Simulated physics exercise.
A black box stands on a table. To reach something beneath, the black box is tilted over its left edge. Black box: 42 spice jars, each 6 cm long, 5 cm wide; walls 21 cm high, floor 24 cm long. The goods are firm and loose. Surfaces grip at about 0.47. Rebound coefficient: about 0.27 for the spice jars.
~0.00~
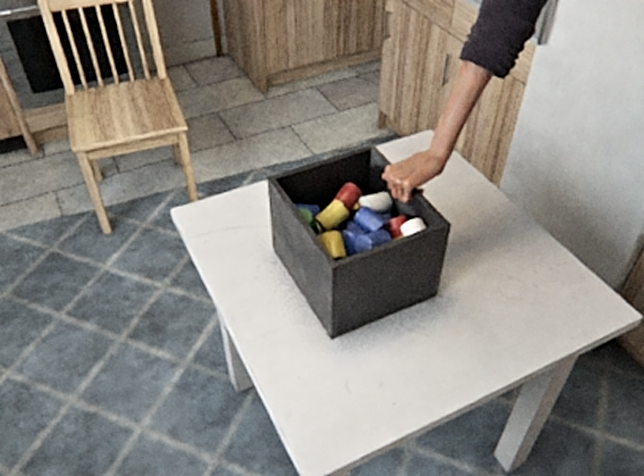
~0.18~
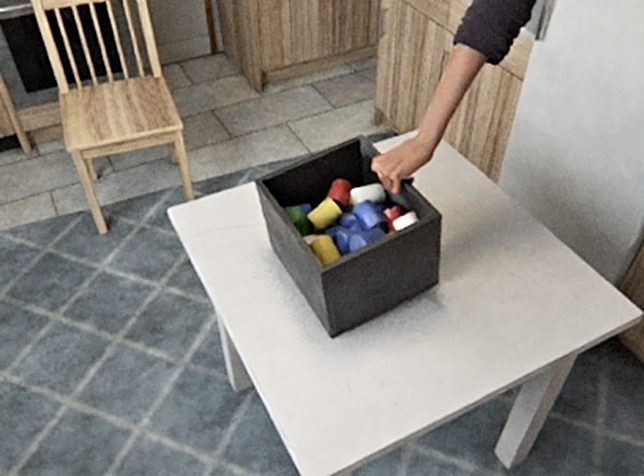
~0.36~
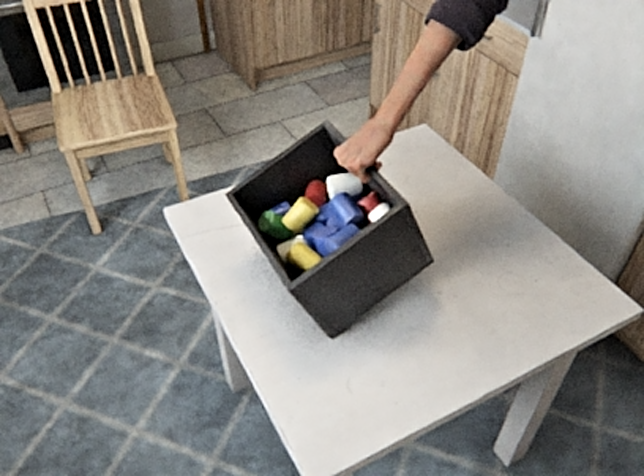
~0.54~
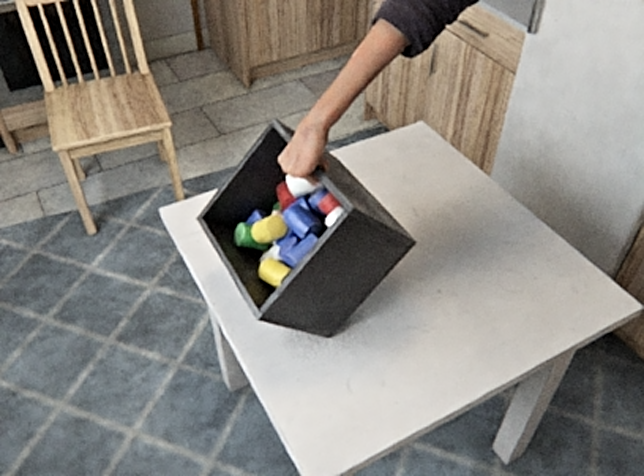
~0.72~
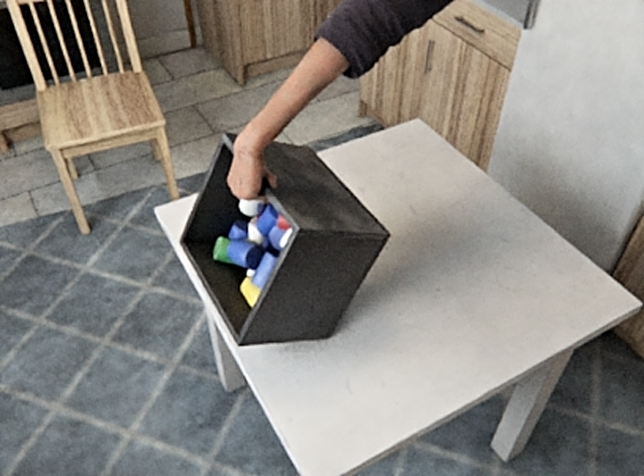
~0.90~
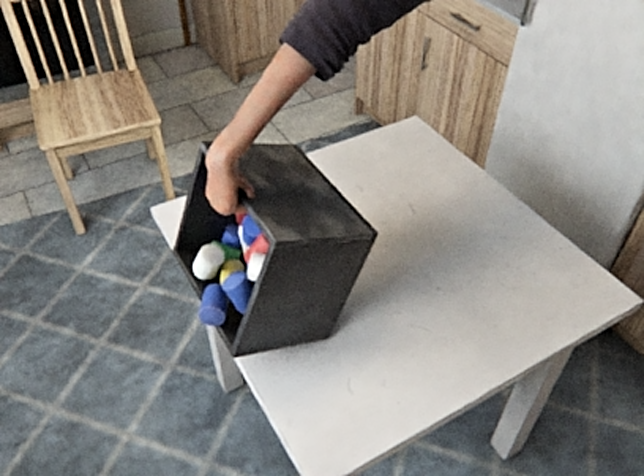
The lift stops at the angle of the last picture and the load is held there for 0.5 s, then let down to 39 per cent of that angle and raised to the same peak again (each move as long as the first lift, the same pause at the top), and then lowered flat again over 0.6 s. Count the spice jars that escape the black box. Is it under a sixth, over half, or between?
It sheds under a sixth of them.
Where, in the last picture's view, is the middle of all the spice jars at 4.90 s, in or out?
At about (341, 253).
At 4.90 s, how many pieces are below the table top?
Roughly 3.
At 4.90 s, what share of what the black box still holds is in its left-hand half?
About 60 per cent.
After 1.54 s, tilt 65°; 3 of 42 out of the black box.
After 2.34 s, tilt 27°; 3 of 42 out of the black box.
After 3.46 s, tilt 68°; 3 of 42 out of the black box.
When it is over (at 4.90 s), 3 of 42 out of the black box. Asked share, 3 of 42, 7 per cent.
